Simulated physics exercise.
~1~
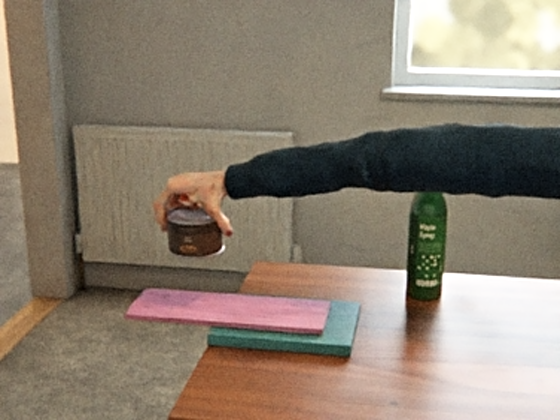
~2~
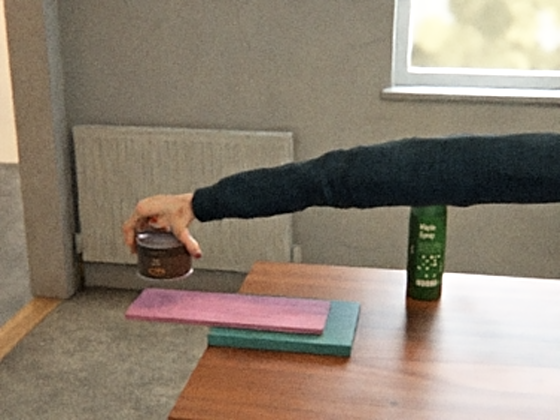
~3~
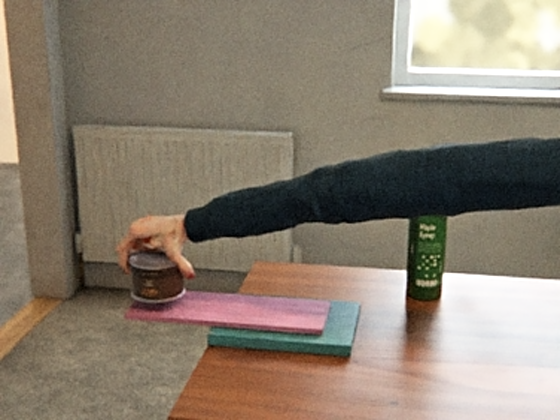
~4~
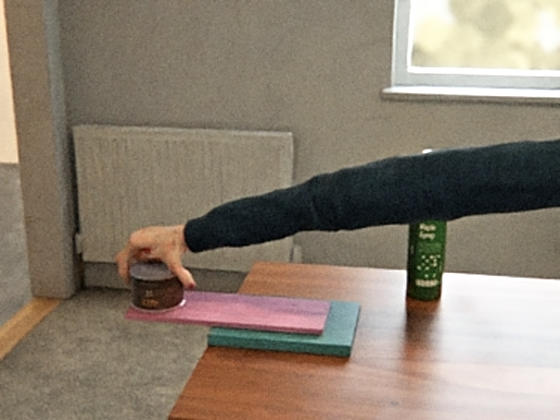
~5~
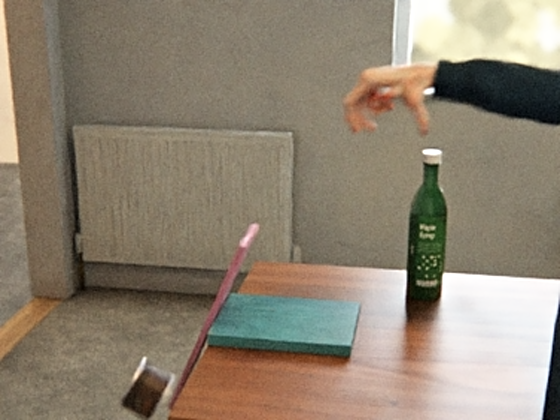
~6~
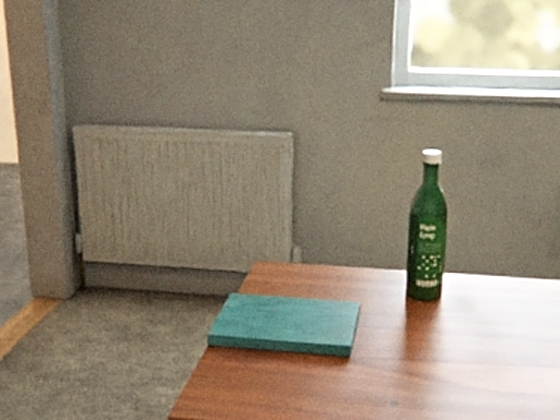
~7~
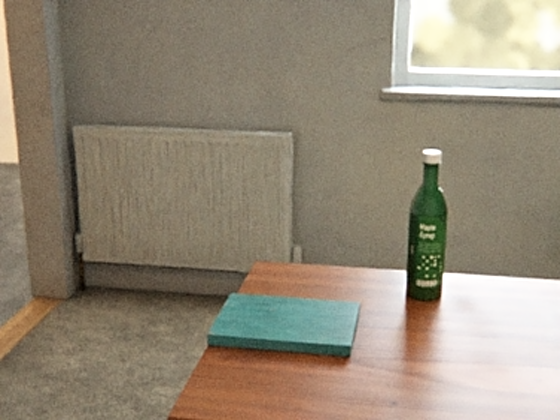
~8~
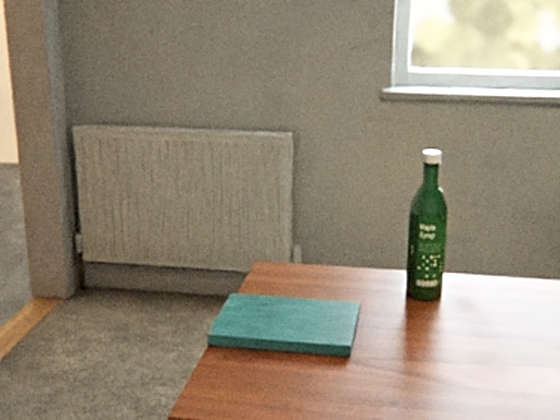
A brown tub with a dark lid is carried leftward by a hand in a dark sleeve, above a pink plank that juts past the left side of a wooden table. The still view shows a grey room with a radiator and a window, a turquoise slab under the plank and a green bottle to the right. The hand lowers the tub onto the plank's overhanging end. Once it lets go and draws back, the plank tips steeply and the tub drops. Both fall out of sight, leaving the slab and bottle in place on the table.
